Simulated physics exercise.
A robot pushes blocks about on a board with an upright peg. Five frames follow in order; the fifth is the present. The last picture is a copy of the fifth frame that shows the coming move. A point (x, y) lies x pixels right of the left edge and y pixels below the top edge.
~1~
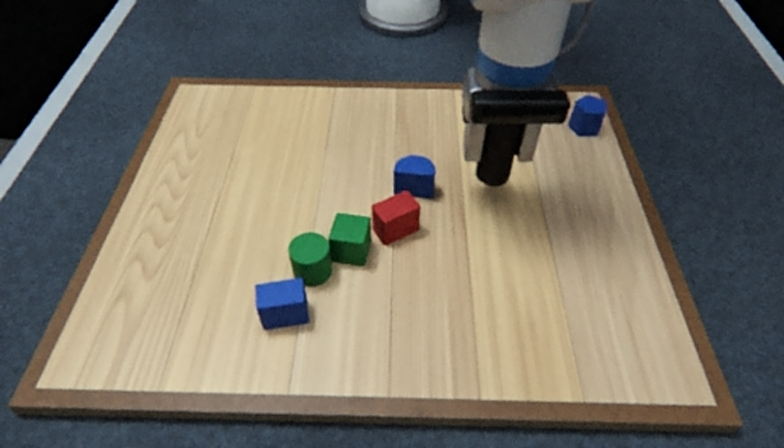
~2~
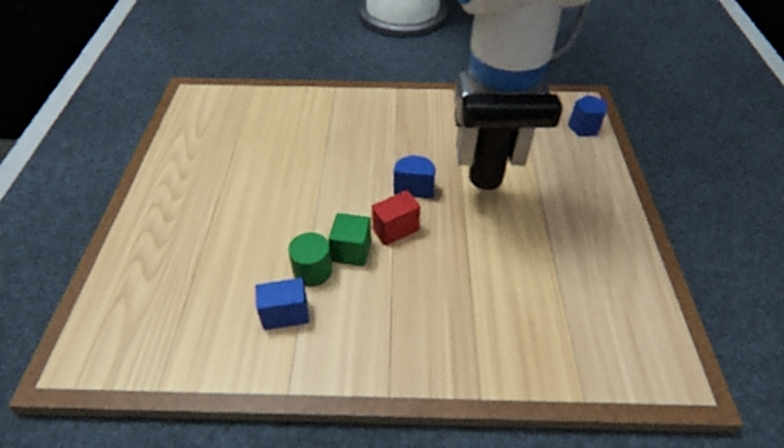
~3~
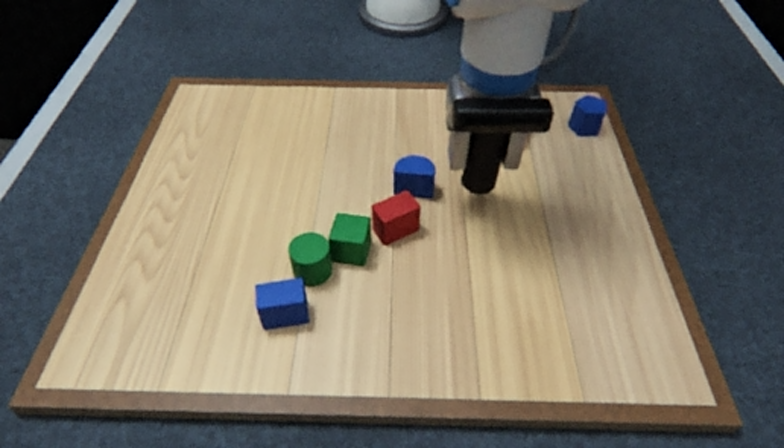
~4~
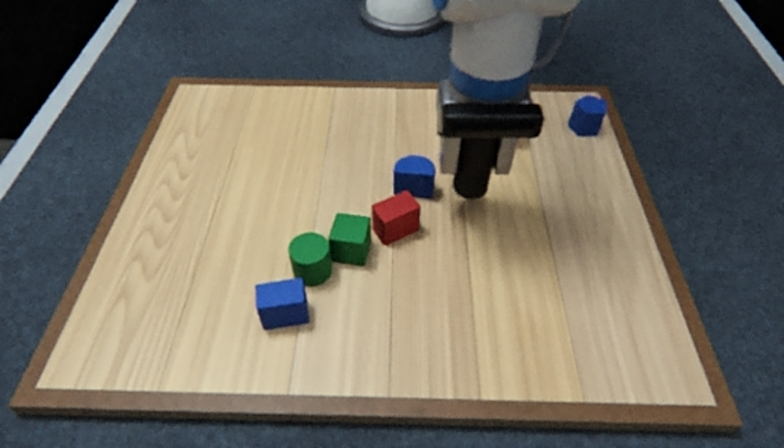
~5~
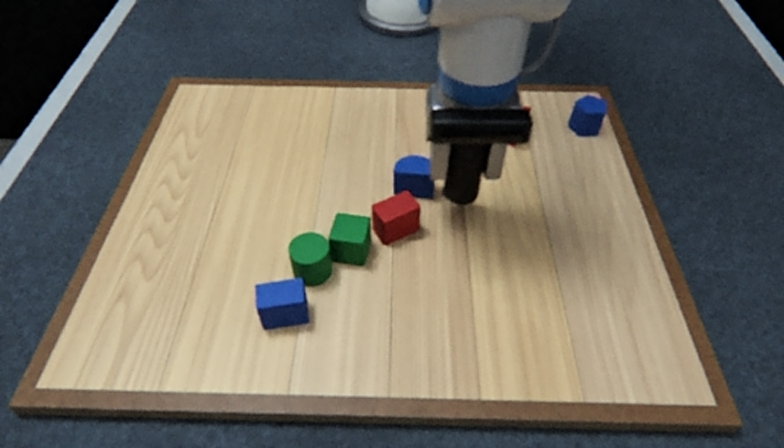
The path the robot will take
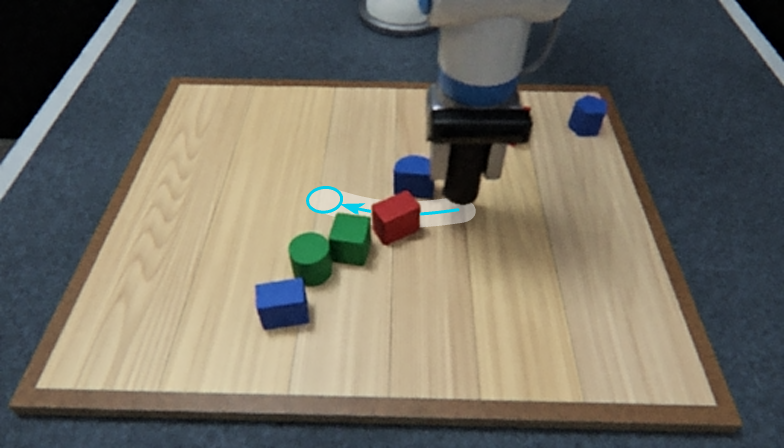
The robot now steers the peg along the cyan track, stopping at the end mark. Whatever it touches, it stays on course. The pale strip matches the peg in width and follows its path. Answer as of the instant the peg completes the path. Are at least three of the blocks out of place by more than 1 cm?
I expect so.
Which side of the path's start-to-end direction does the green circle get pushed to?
Shifts left.
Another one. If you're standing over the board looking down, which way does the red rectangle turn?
In a top view, it turns counterclockwise.
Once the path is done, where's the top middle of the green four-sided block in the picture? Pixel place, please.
It sits at (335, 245).
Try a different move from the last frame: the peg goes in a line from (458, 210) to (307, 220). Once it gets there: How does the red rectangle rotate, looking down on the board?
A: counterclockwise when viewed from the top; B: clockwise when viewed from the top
My pick is A.
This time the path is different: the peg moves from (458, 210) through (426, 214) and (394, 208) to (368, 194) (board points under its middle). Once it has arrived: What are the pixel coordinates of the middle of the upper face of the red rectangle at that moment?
It sits at (374, 210).
The line goes from (458, 210) over (413, 214) and (367, 211) to (325, 200).
The first path, step by step. One third of the way, peg (414, 197); green circle (305, 249); green four-sided block (346, 230); red rectangle (383, 209).
Two thirds of the way, peg (365, 193); green circle (290, 256); green four-sided block (334, 245), turned 30° clockwise; red rectangle (361, 217), turned 55° anticlockwise.
At the end, peg (322, 182); green circle (290, 256); green four-sided block (334, 245), turned 30° clockwise; red rectangle (361, 217), turned 55° anticlockwise; blue half-round block unmoved.
